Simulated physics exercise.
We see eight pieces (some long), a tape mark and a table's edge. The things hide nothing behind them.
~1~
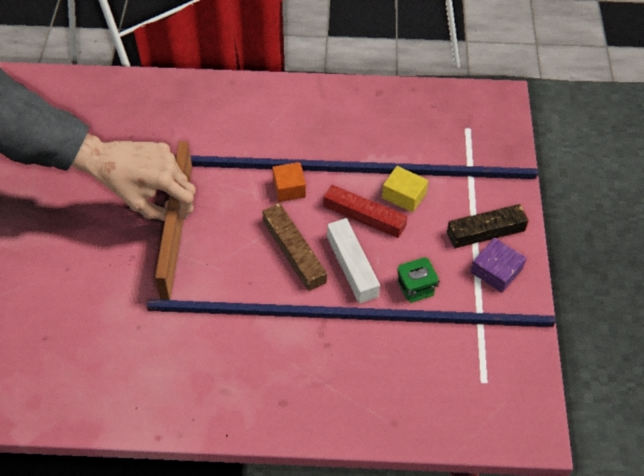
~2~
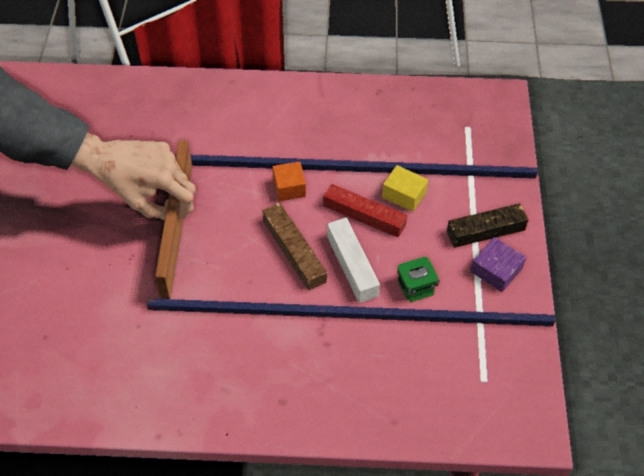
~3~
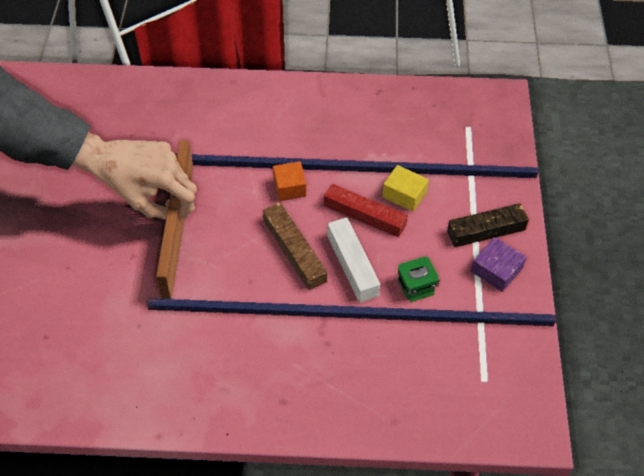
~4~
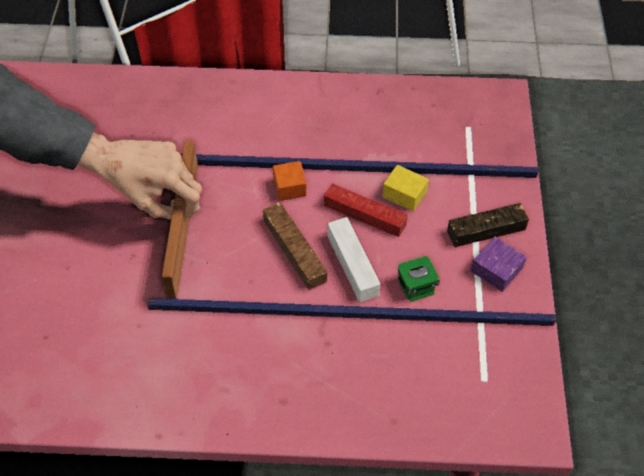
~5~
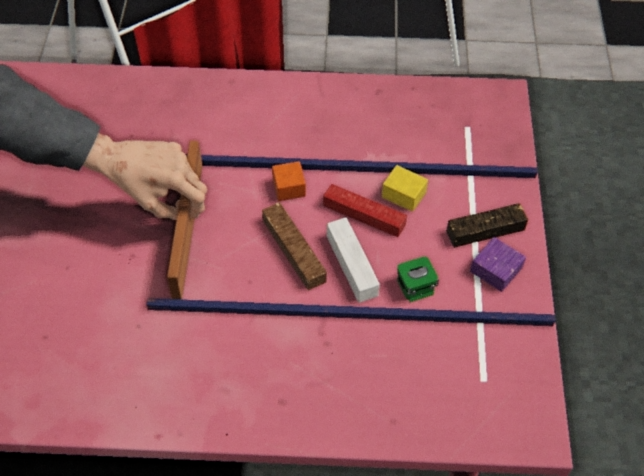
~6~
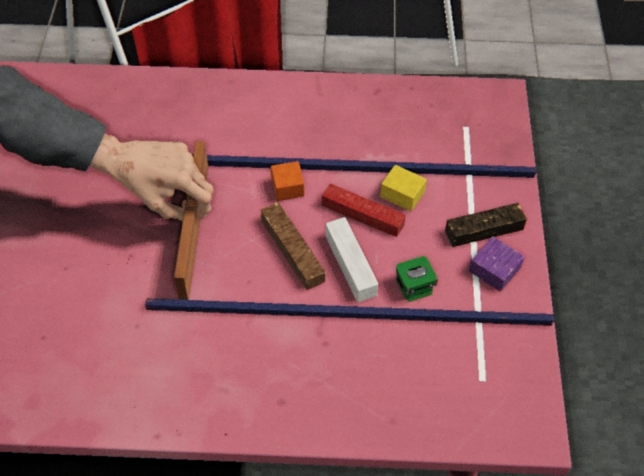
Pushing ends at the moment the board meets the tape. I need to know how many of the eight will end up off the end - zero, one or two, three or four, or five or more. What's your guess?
The count that comes down will most likely be a single one or two.
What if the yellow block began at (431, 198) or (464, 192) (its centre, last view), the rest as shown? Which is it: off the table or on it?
In order, hangs on; hangs on.
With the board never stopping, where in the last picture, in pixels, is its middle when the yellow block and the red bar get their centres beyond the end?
Approx. (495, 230) for the first, approx. (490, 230) for the second.
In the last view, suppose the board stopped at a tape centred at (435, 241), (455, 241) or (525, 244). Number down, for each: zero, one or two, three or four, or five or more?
Counts as listed: No fall at all / either one or two / more than four.
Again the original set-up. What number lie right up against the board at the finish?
2 in contact.
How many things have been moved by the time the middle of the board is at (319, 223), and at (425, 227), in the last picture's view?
4, then 8.
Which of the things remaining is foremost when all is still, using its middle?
It's the green case that is foremost.
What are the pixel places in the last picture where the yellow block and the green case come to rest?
In the last view, the middles sit near (517, 184) and near (540, 293).
Soon after, none off yet; purple block at rest near (497, 264); black bar at rest near (486, 225); green case at rest near (415, 279).
After that, none off yet; purple block at rest near (497, 264); black bar at rest near (486, 225); green case moving near (423, 280).
And then, none off yet; purple block displaced a little near (519, 265); black bar displaced about its own width near (534, 222); green case displaced well along near (497, 291).
In the end, the number that fall off is one or two; gone, black bar and purple block.
